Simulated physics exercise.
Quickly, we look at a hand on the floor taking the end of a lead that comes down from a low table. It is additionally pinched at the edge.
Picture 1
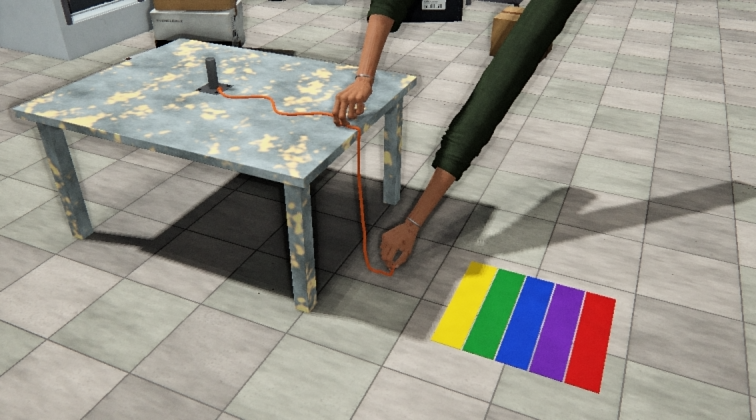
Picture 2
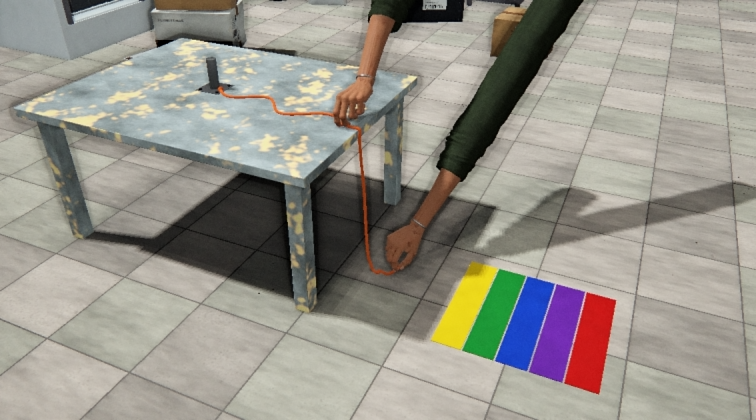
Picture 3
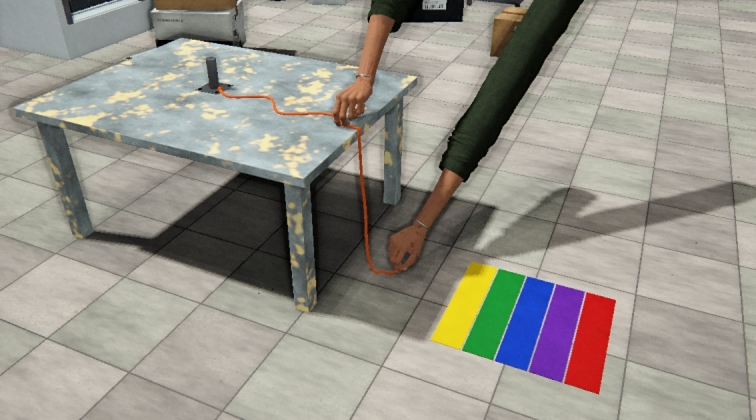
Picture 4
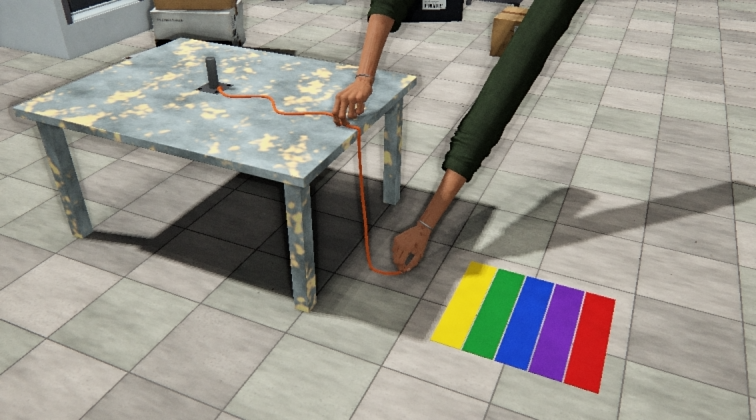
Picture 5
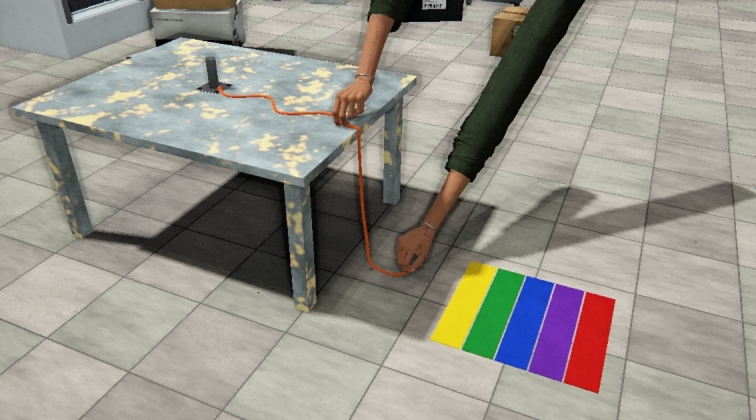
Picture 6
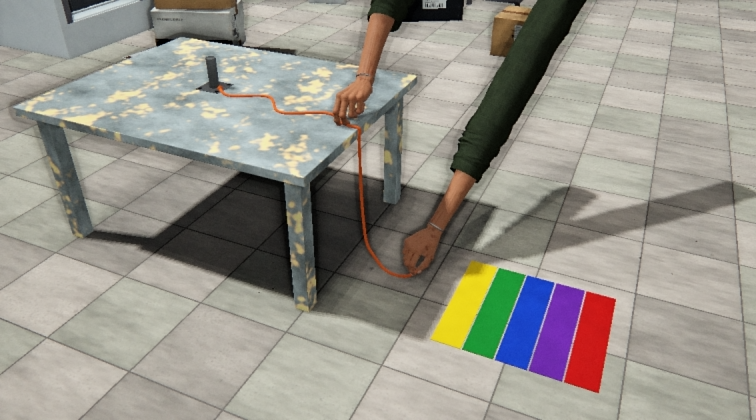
The clip opens on an orange lead running across a worn, low table, pinched at the edge by one hand while another holds its end near the floor. The lower hand slides slightly right, drawing the hanging end a little closer to the yellow stripe of a multicolored floor panel.
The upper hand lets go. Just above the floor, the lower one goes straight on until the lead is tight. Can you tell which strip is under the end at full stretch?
Yes, the blue one.
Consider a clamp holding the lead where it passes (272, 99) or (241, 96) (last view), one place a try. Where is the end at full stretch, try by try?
The spots come out as (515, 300) and (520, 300), in that order.
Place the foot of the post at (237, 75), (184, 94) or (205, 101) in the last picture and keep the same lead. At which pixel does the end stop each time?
First (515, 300), then (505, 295), then (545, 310).
Early on, end near (462, 285); over yellow.
Midway, end near (503, 297); over green.
At the end of the slack, end near (527, 303); over blue. Over blue.
